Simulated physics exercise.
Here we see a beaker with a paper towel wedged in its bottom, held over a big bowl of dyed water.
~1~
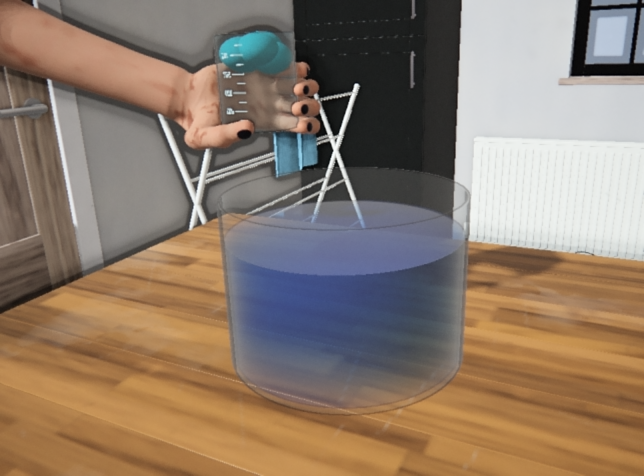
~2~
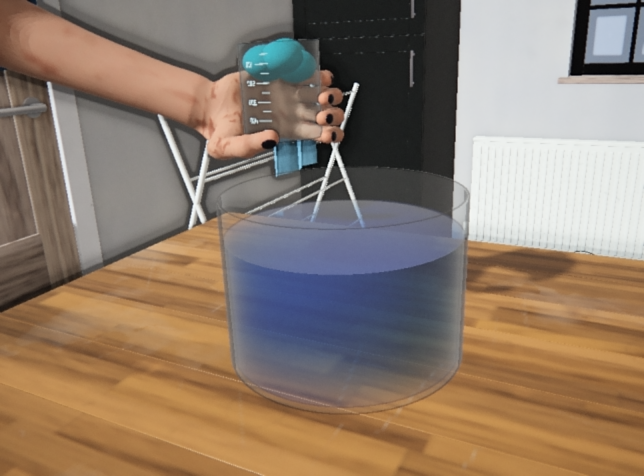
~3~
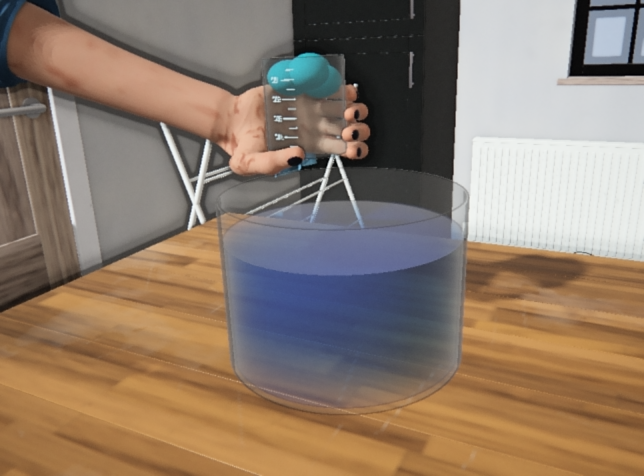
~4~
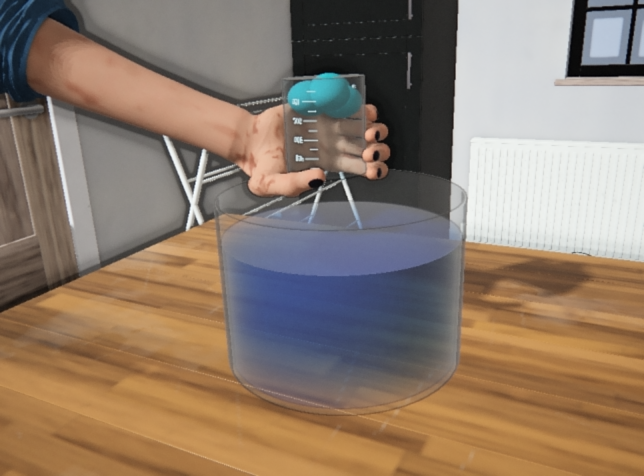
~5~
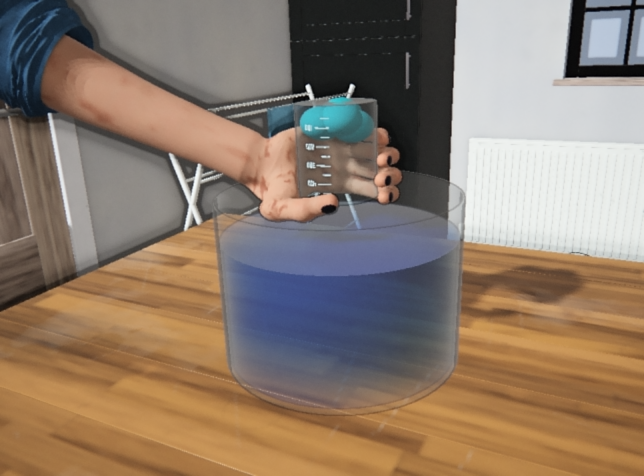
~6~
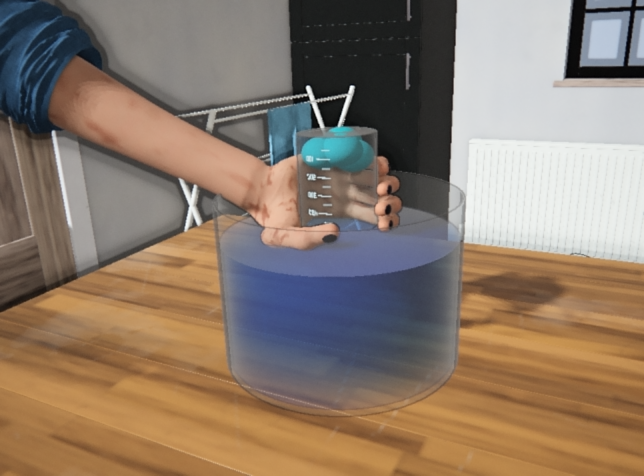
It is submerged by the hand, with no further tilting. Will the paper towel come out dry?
It stays dry.
Next, the beaker enters the dyed water.
After that, air is trapped inside and holds the level down.
Finally, the beaker is under, still full of air, and the paper towel is dry.
